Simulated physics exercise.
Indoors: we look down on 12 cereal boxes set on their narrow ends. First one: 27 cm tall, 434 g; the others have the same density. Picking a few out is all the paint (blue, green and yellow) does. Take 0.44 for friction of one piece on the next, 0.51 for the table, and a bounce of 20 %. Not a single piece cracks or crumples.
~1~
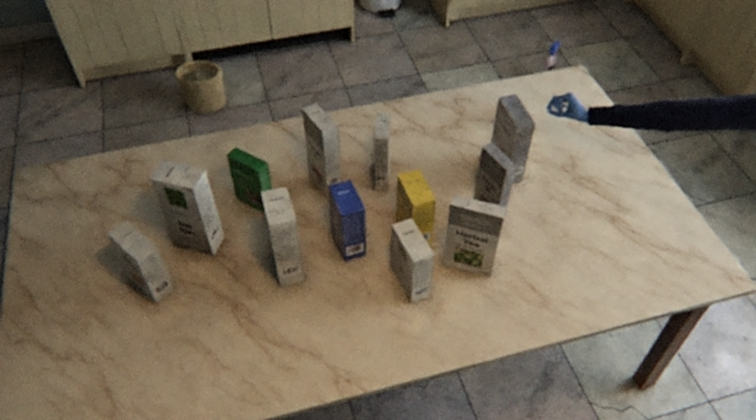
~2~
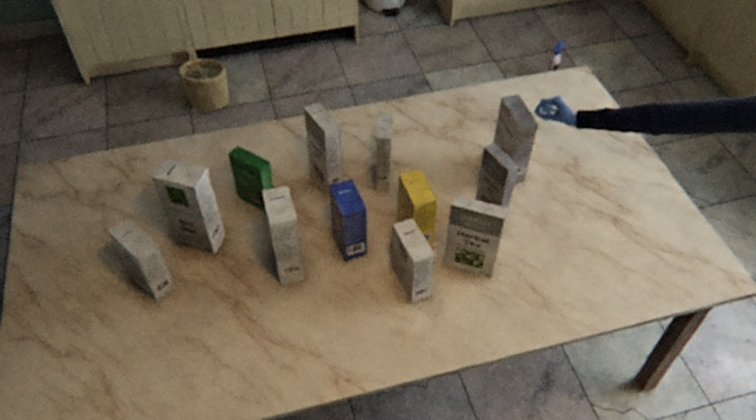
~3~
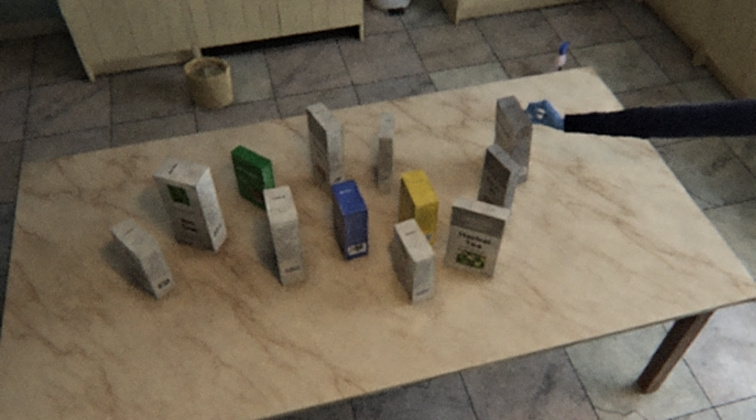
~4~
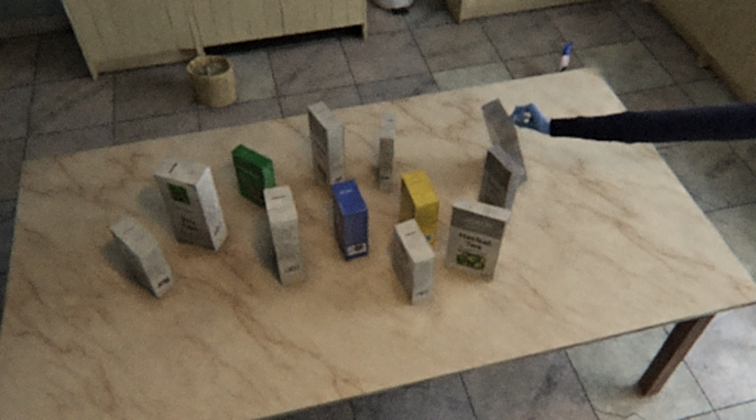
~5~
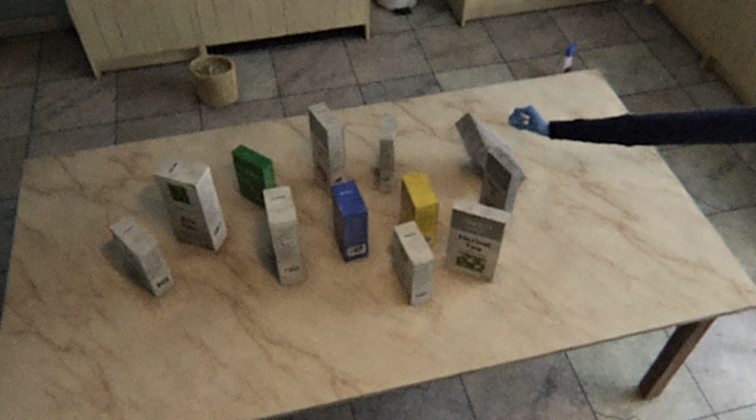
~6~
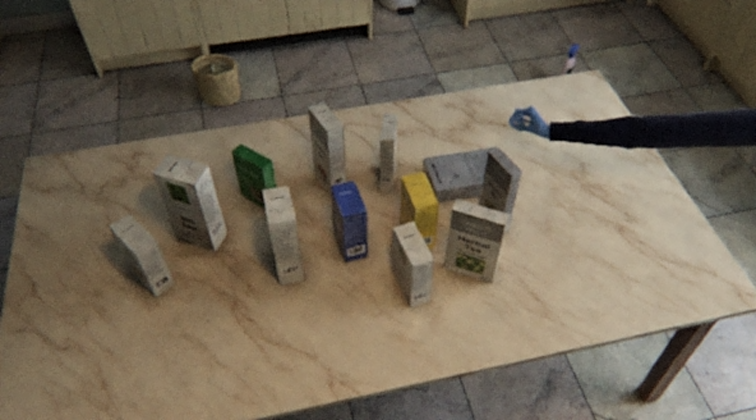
A dark-sleeved arm with a blue-gloved hand reaches in from the right over a pale marble-patterned table, seen from above in a tiled room. Upright boxes stand across it, mostly grey and white, with green at left, blue in the middle and yellow right of it. The hand moves left and pushes the far-right grey box, which topples leftward and lies flat, as the view shifts slightly.
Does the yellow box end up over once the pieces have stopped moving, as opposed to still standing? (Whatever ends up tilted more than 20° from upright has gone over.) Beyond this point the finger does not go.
No.
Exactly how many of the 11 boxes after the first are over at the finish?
Exactly 0 of them.
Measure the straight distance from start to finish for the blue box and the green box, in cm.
For blue it's 0 cm, and for green it's 0 cm.
Then, 0.06 s past the last view, none of the 11 other boxes over; yellow box unmoved.
In the end, none of the 11 other boxes over; yellow box unmoved; green box unmoved; blue box unmoved. Eleven left standing. From the last view, middles, yellow box near (418, 213), green box near (256, 179).
